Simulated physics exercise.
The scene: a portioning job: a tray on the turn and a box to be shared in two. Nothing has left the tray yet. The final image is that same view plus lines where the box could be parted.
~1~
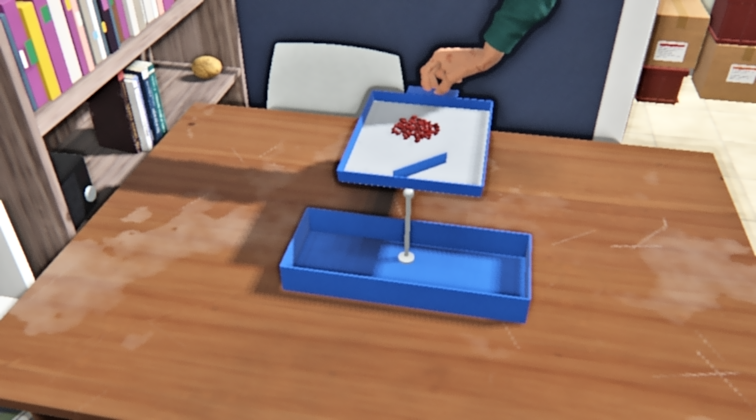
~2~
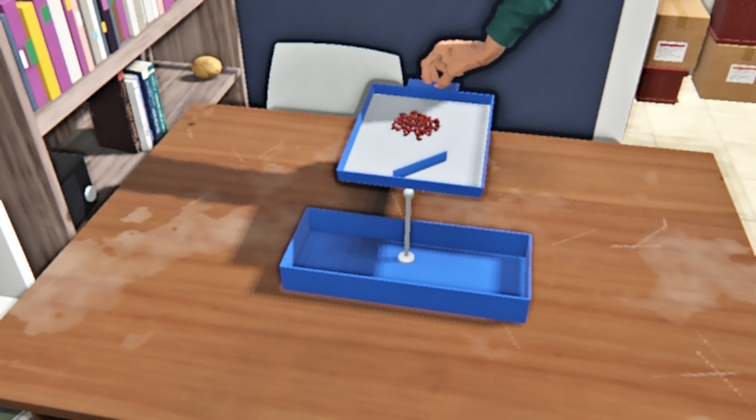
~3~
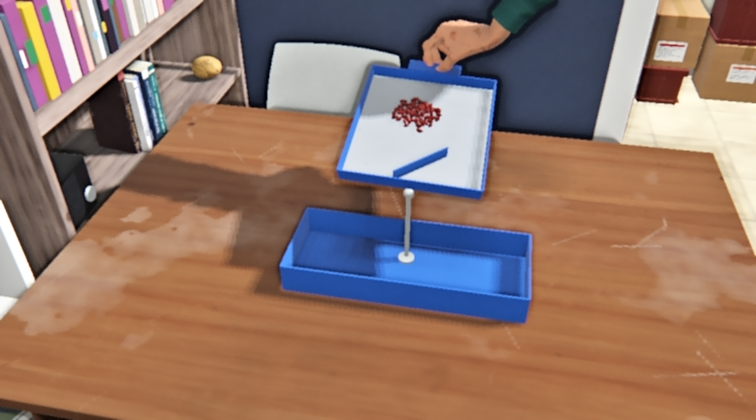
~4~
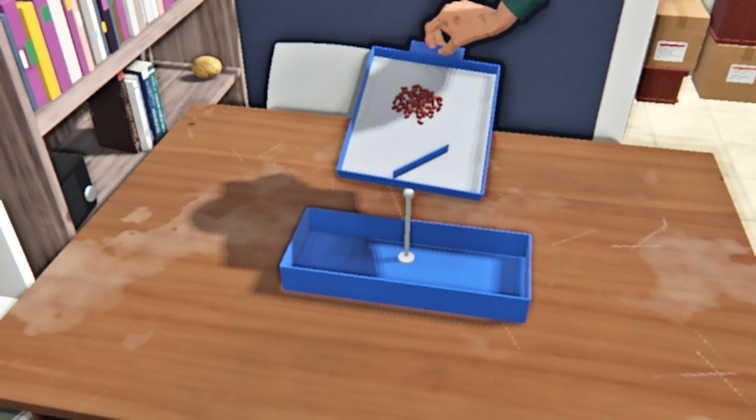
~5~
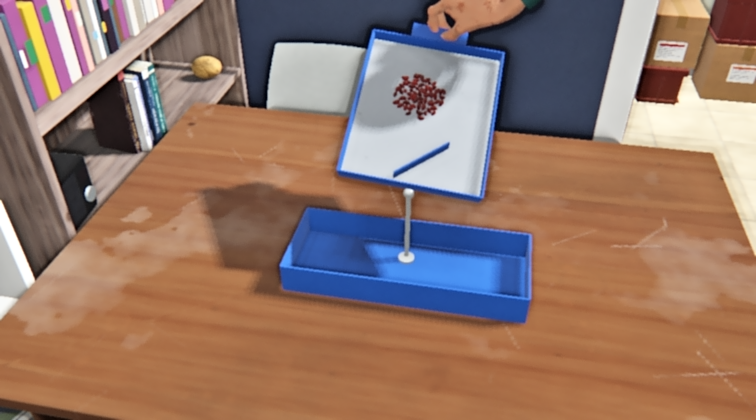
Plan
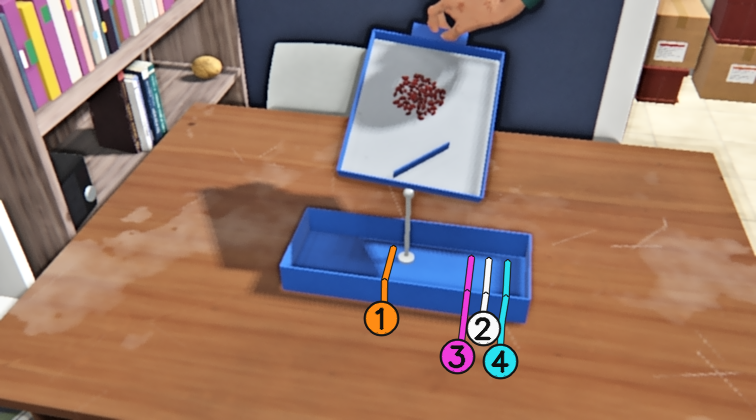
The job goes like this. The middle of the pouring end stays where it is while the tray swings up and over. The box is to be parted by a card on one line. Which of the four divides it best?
Choose 1.
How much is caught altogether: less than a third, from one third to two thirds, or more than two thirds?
About that: More than two thirds.
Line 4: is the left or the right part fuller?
More lands on the left.
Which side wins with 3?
More lands on the left.
On the marked copy, line 1 crosses the front rim at (384, 280); line 2 crosses the front rim at (485, 293); line 3 crosses the front rim at (467, 291); line 4 crosses the front rim at (505, 296).
Choosing 1, of what is caught, about half on the left of the divider, about half on the right.
Choosing 2, of what is caught, all on the left of the divider, none on the right.
Choosing 3, of what is caught, nearly all on the left of the divider, a stray few on the right.
Choosing 4, of what is caught, all on the left of the divider, none on the right.
